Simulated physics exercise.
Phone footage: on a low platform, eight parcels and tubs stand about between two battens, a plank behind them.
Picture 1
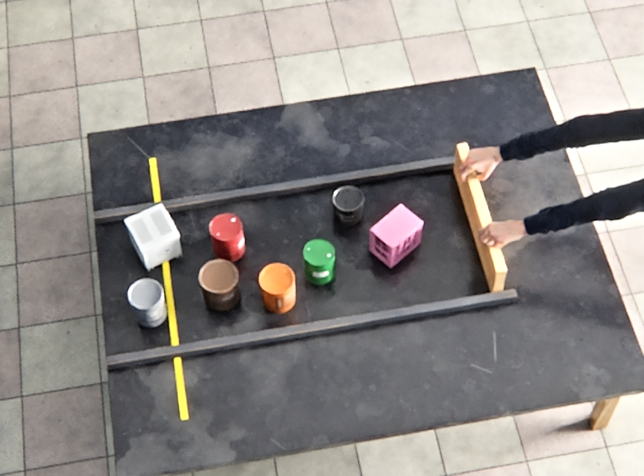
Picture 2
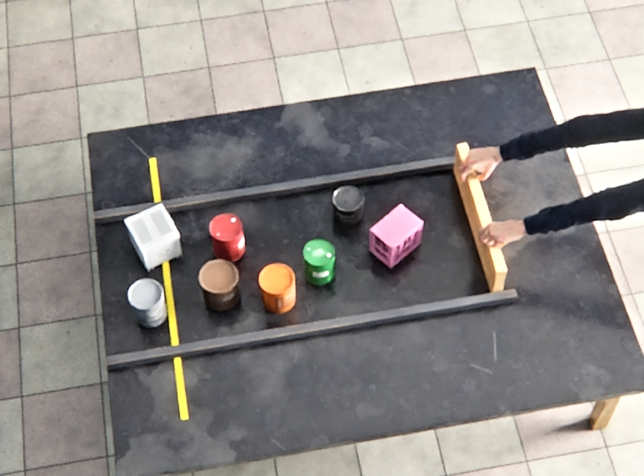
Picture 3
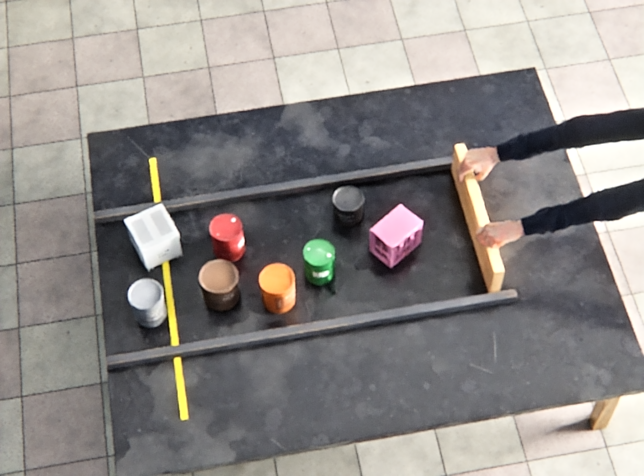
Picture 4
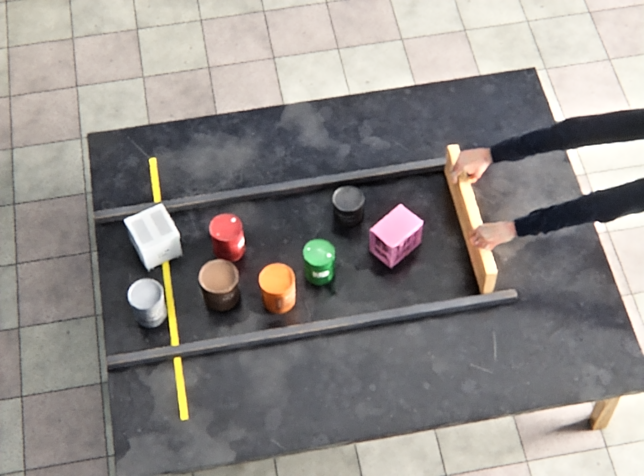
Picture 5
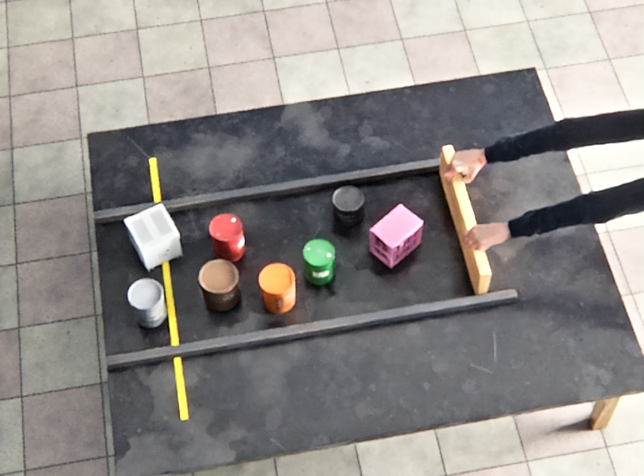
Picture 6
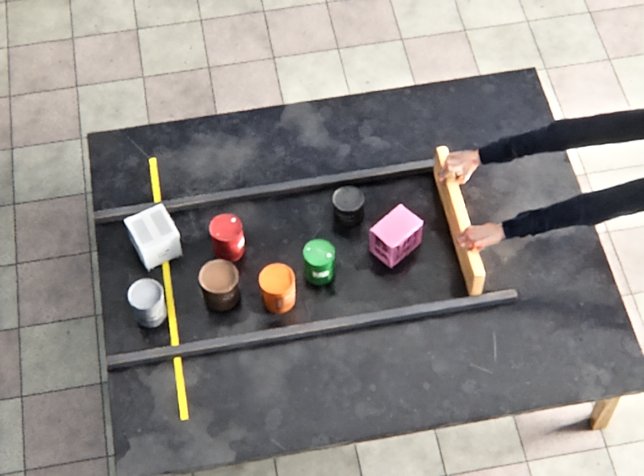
Two hands in dark sleeves grip a wooden plank at the right end of a low, dark platform, seen from above at a tilt on a pale tiled floor. Between two dark battens stand a pink crate, black, green, orange, red and brown tubs, and, by a yellow tape line at left, a white tote and grey pail. The hands slide the plank slightly leftward, while the objects and camera stay still.
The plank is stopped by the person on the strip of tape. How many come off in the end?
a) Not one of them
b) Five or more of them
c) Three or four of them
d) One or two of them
Option d: One or two of them.
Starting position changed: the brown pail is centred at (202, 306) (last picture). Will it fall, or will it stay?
Observed: The brown pail keeps its spot.
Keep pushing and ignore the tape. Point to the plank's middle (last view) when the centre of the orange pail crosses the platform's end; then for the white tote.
Approx. (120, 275) for the first, approx. (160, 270) for the second.
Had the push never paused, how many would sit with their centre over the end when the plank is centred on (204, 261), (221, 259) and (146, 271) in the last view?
Result per place: 1; 0; 4.
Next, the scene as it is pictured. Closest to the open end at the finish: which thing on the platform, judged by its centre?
Nearest at the end: The white tote.
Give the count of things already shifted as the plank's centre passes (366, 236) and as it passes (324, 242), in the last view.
Counts: 3 / 4.
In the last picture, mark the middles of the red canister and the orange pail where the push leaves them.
Around (124, 257), then around (154, 316).
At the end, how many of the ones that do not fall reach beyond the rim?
It totals 1.
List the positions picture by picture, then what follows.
Grey pail (148, 304); white tote (154, 238); brown pail (220, 286); plank (479, 218); tape (167, 279), in the first frame.
White tote (154, 238); red canister (228, 238), in the second frame.
Brown pail (220, 286); orange pail (278, 289), in the third frame.
Grey pail (148, 304); pink crate (396, 236), in the fourth frame.
White tote (154, 238); plank (464, 220), in the fifth frame.
Grey pail (148, 304); white tote (154, 238); brown pail (220, 286); plank (458, 221); tape (167, 279), in the sixth frame.
Soon after, none off yet; grey pail at rest near (148, 304); white tote at rest near (154, 238); brown pail at rest near (220, 286).
By the end, the number that fall off is one or two; fallen, brown pail and grey pail.
